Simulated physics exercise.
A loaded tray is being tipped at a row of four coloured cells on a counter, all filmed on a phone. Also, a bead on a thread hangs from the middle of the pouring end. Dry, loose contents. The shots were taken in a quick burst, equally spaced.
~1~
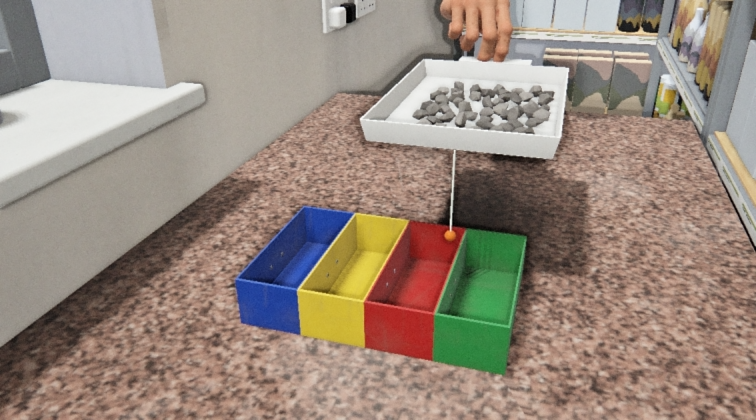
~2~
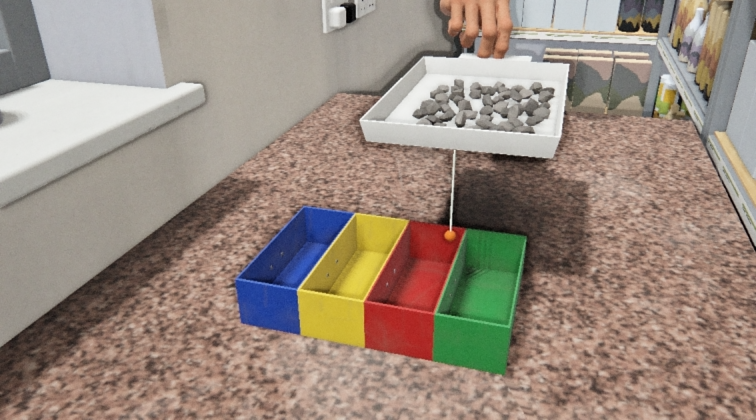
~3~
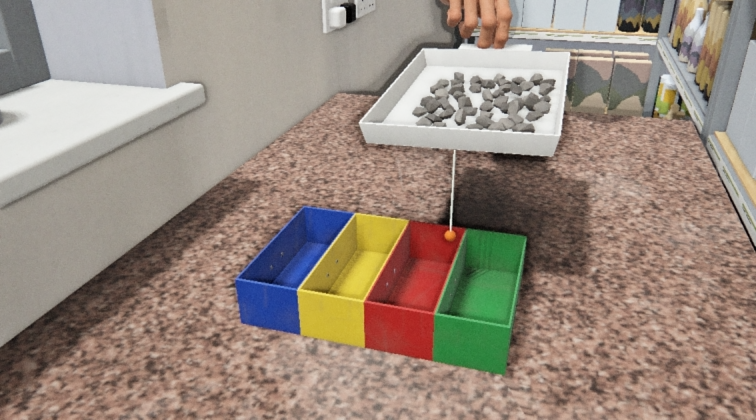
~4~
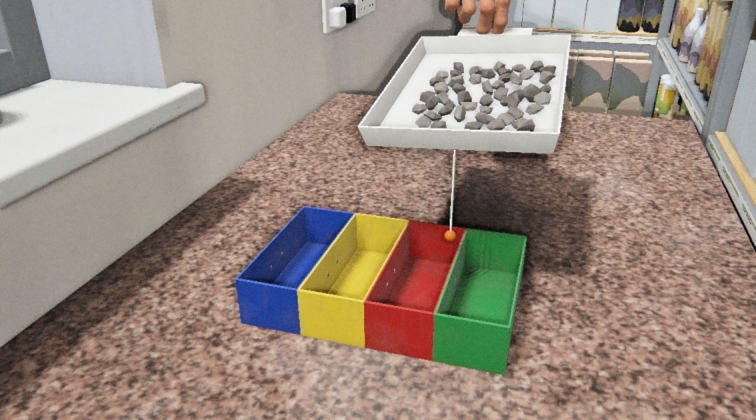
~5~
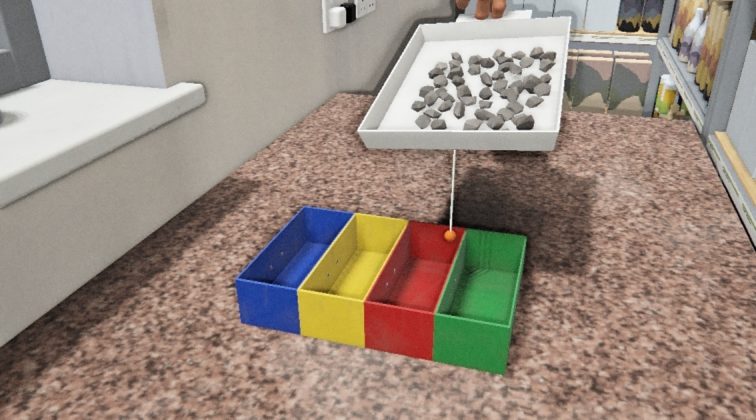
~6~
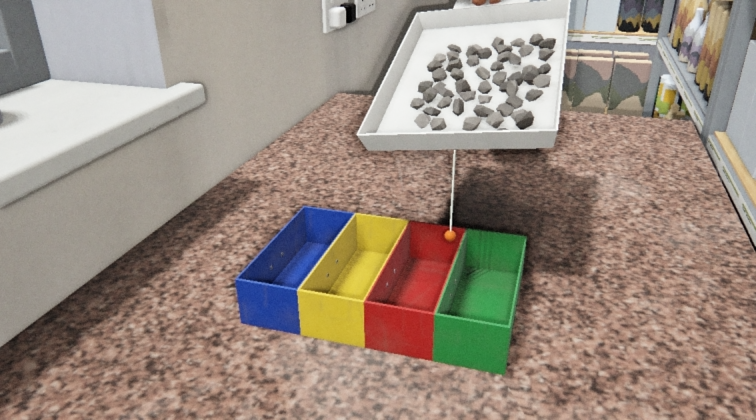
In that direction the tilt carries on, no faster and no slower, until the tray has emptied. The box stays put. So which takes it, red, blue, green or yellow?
It goes to yellow.
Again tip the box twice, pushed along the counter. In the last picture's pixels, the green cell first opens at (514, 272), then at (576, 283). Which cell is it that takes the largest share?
The cell in yellow first, the blue one second.
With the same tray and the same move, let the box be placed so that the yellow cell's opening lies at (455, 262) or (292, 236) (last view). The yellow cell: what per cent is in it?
You'd get near 10 per cent and afterwards near 0 per cent.
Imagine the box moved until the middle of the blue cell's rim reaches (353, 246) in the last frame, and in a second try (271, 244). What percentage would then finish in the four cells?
100 per cent, then 100 per cent.
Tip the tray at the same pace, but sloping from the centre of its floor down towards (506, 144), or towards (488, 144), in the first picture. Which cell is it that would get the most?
The cell in green, then the cell in green.
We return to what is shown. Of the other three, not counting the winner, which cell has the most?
Rank two - the red one.
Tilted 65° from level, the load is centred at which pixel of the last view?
Roughly at (418, 110).
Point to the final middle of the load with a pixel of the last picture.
I'd mark it at roughly (366, 289).
Just after the last frame, tray tipped steeply; almost all on the tray; just a few falling or outside the box.
A moment on, tray tipped past a quarter turn; roughly a quarter on the tray; roughly half in the yellow cell; about a tenth in the red cell; roughly a quarter falling or outside the box.
Further on, tray tipped past a quarter turn; roughly two thirds in the yellow cell; roughly a quarter in the red cell; just a few in the green cell; just a few in the blue cell; just a few falling or outside the box.
When it is over, tray tipped past a quarter turn; roughly two thirds in the yellow cell; roughly a quarter in the red cell; just a few in the green cell; just a few in the blue cell; just a few outside the box.
